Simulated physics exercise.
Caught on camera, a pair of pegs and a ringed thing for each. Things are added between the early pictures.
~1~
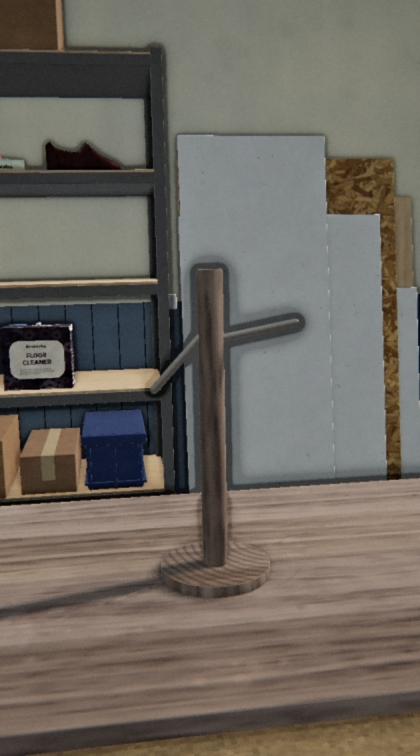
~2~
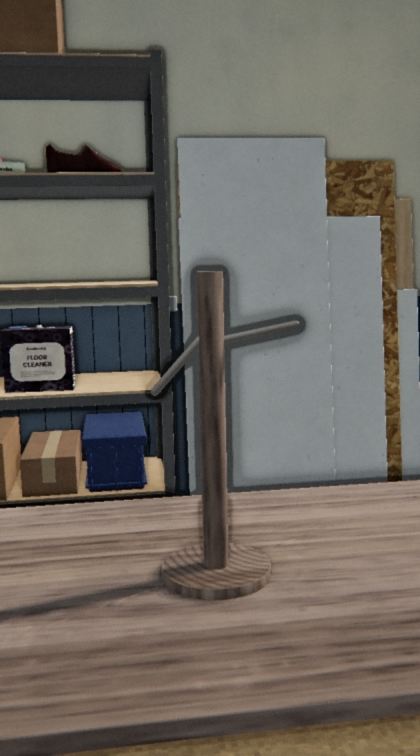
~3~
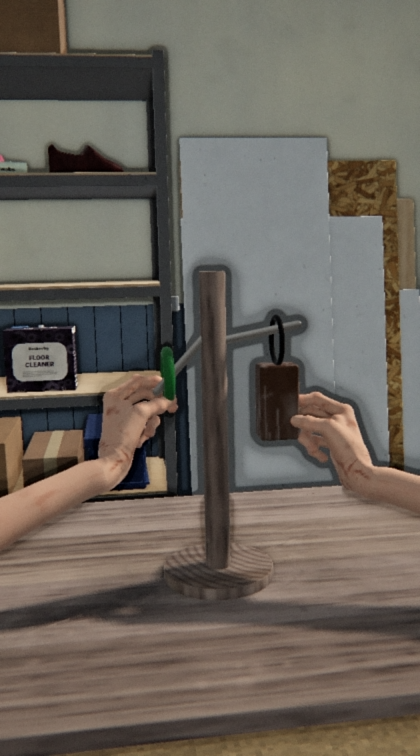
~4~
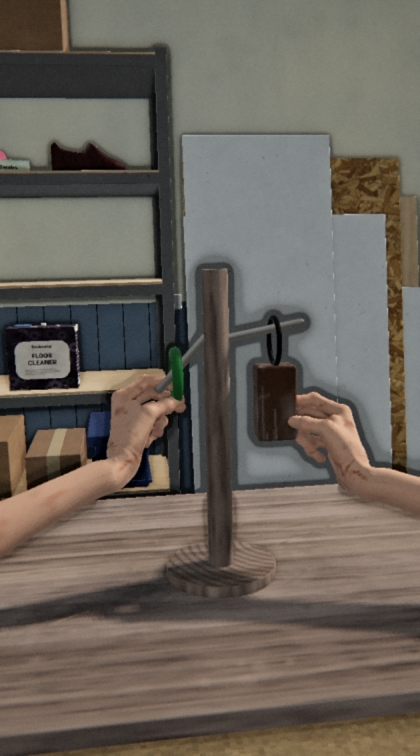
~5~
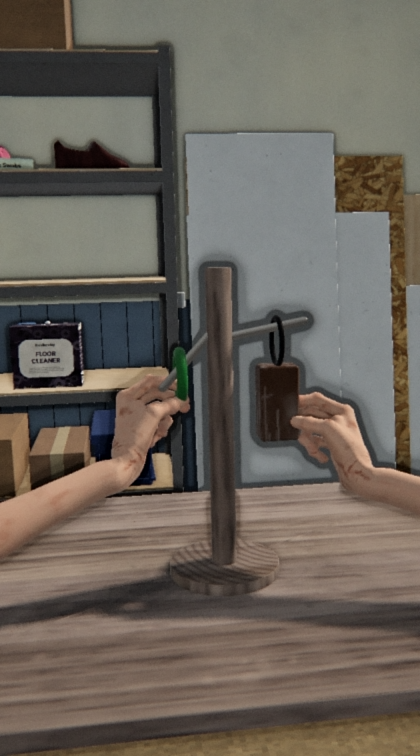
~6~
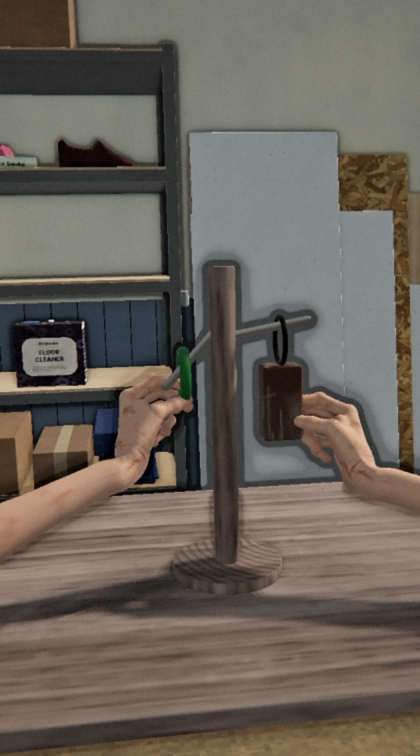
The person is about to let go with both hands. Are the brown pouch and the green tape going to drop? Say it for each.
In the end the brown pouch stays on its peg and the green tape falls off.
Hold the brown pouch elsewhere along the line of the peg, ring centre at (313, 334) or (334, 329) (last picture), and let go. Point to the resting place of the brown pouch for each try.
Resting at (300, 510) and (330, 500).
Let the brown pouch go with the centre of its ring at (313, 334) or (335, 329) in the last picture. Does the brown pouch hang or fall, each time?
In that order, it falls off; falls off.
Then, 0.18 s past the last view, brown pouch at rest near (280, 378); green tape leaning 42° off how it started near (167, 405).
Then, 0.32 s past the last view, brown pouch at rest near (280, 378); green tape in the air near (136, 525).
Finally, the brown pouch hangs there, near (280, 378); the green tape slips down, near (120, 573).
